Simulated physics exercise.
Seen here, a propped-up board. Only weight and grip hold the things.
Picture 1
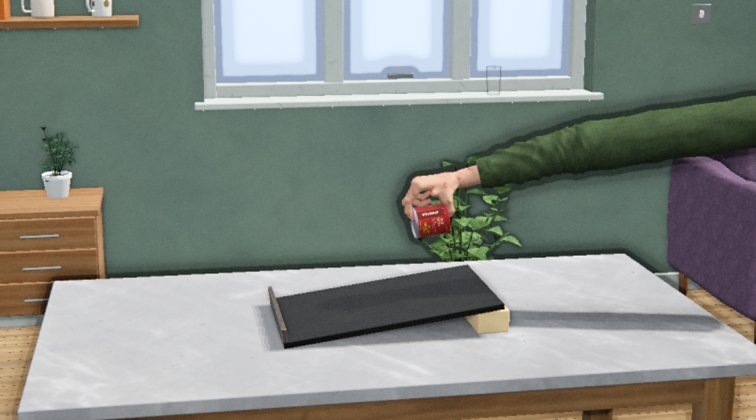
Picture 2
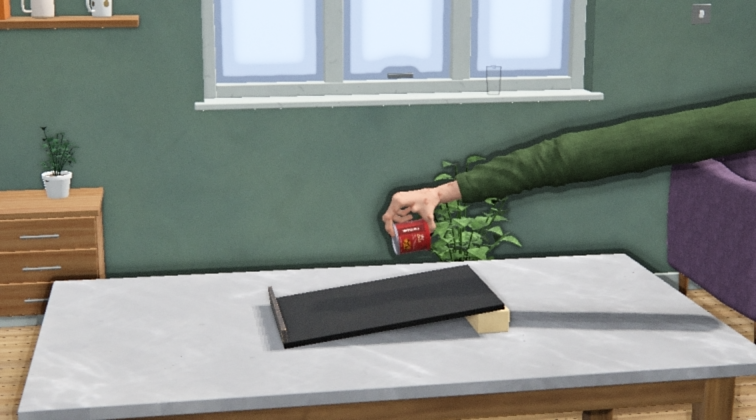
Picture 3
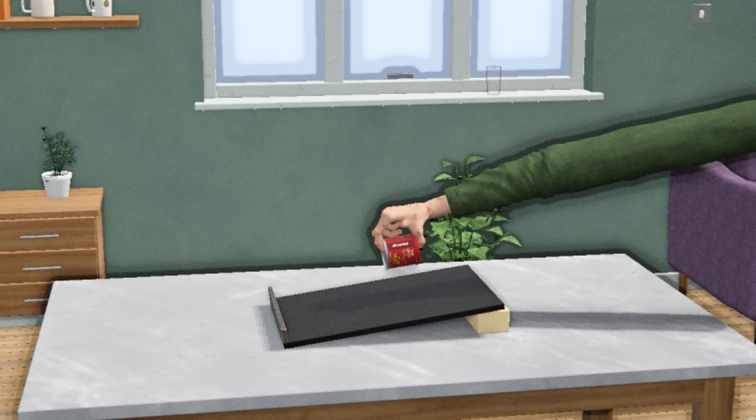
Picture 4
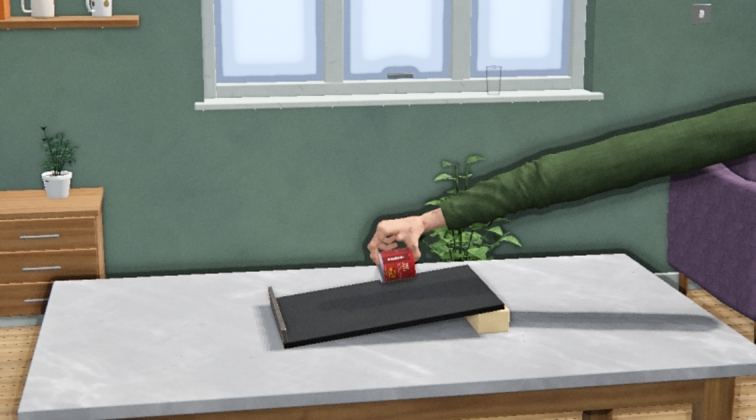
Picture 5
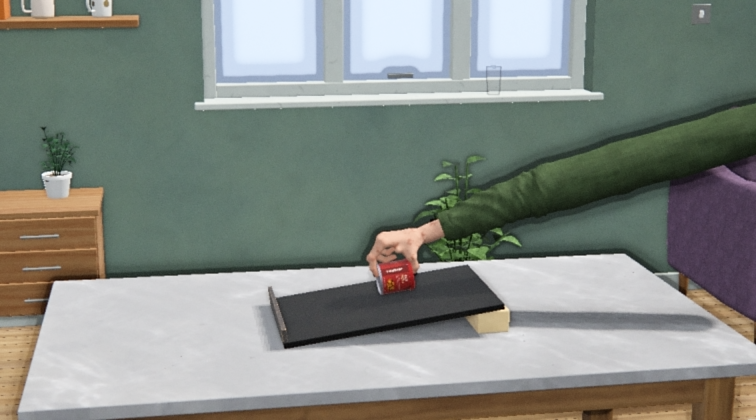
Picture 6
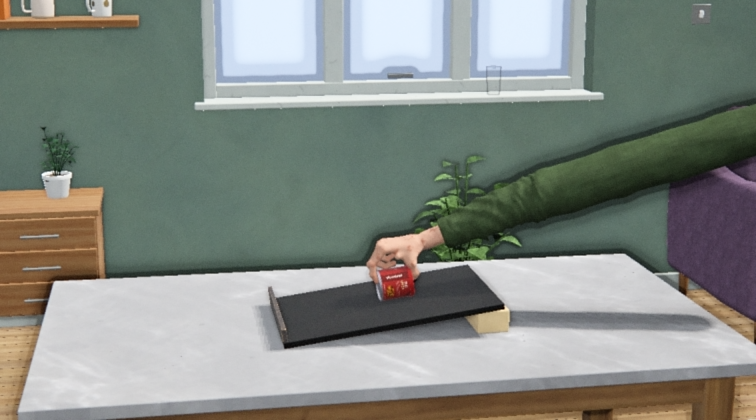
A hand lowers a red tin leftward and down onto a propped-up black board.
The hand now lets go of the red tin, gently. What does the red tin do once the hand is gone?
In the end the red tin stays where it is put.
Then, 0.20 s later than the last frame, all is still.
Then, 0.50 s later than the last frame, red tin resting near (394, 283).
When it is over, it is as before. End places, in pixels of the last picture, red tin near (394, 283). The red tin keeps its place.
